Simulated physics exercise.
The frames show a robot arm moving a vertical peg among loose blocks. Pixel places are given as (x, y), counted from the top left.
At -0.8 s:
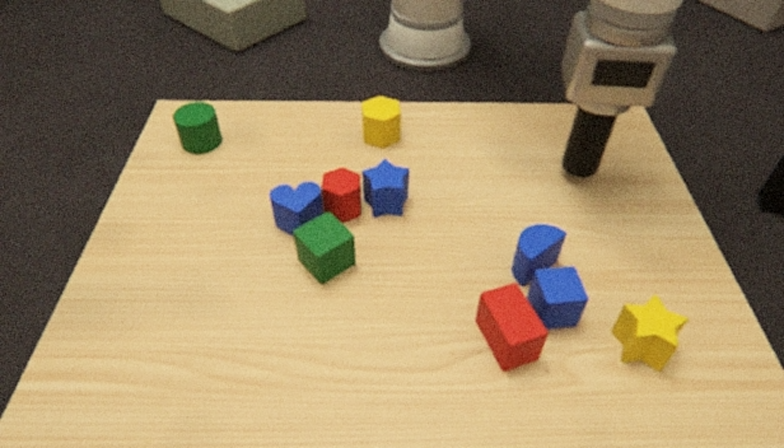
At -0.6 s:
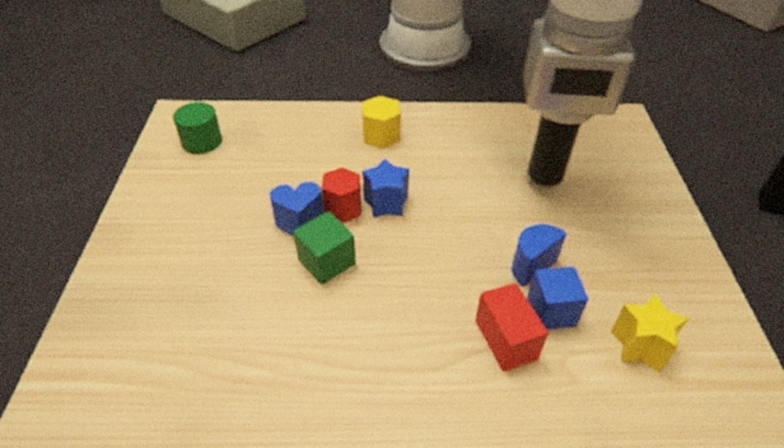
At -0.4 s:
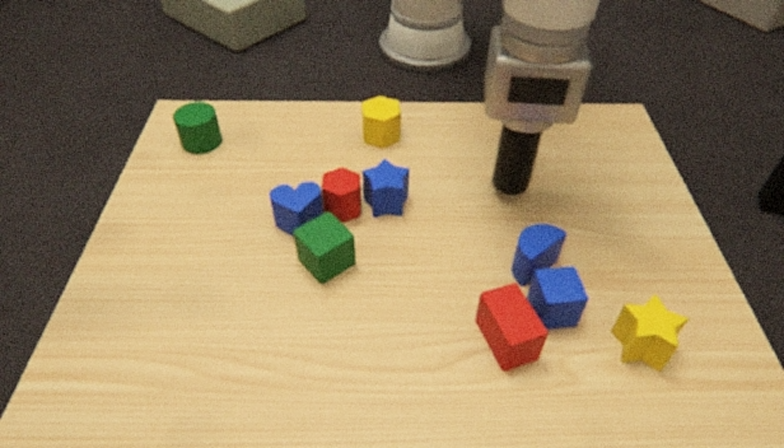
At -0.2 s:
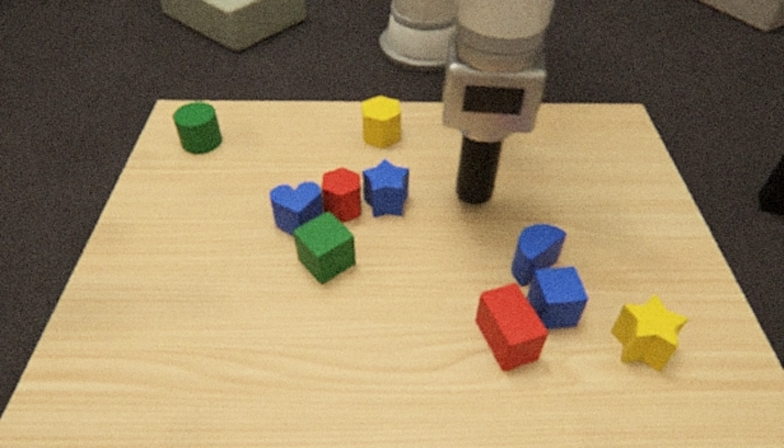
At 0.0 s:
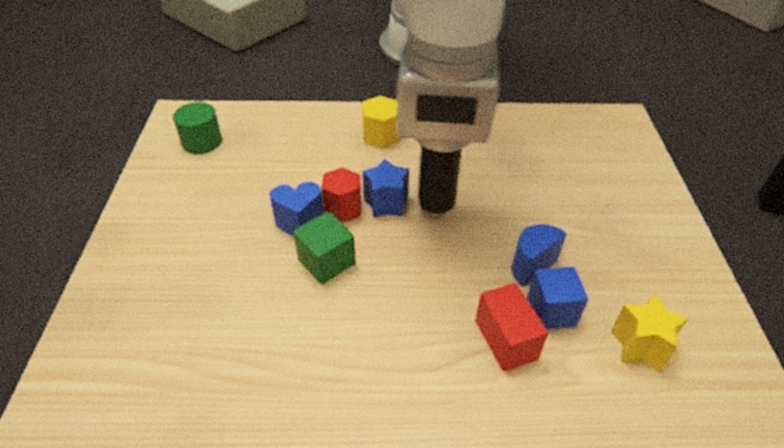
A light wooden tabletop on a dark floor is seen from above at an angle by a still camera. A green cylinder and a yellow hexagonal block sit along the far side, blue, red and green blocks cluster left of centre, and blue, red and yellow pieces lie at lower right. A robot arm holding a black peg glides steadily leftward and slightly nearer, while the blocks stay still.
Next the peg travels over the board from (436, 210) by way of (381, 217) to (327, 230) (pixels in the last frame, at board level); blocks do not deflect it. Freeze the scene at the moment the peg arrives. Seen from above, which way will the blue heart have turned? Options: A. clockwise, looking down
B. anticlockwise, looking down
B (anticlockwise, looking down)
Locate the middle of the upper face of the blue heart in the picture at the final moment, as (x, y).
In the picture, that point is around (274, 195).
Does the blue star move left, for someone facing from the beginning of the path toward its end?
No, that is not what happens.
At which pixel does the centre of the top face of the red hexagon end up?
I'd expect the centre of its top face to be at (291, 162).
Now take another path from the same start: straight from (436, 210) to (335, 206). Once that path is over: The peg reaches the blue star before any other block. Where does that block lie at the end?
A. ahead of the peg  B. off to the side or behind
A.
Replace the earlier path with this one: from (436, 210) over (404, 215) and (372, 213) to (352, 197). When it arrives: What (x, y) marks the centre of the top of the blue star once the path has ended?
The spot you're after is about (319, 155) in the image.
What follows on the original path. One third of the way, peg at (398, 205); blue heart at (287, 195), turned 20° anticlockwise; red hexagon at (329, 178); blue star at (366, 173), turned 15° clockwise.
Two thirds of the way, peg at (361, 210); blue heart at (275, 195), turned 60° anticlockwise; red hexagon at (300, 168), turned 30° clockwise; blue star at (337, 171), turned 35° clockwise.
At the end, peg at (326, 221); blue heart at (274, 195), turned 60° anticlockwise; green square piece at (319, 238), turned 15° anticlockwise; red hexagon at (291, 162), turned 35° clockwise; blue star at (327, 172), turned 60° clockwise.
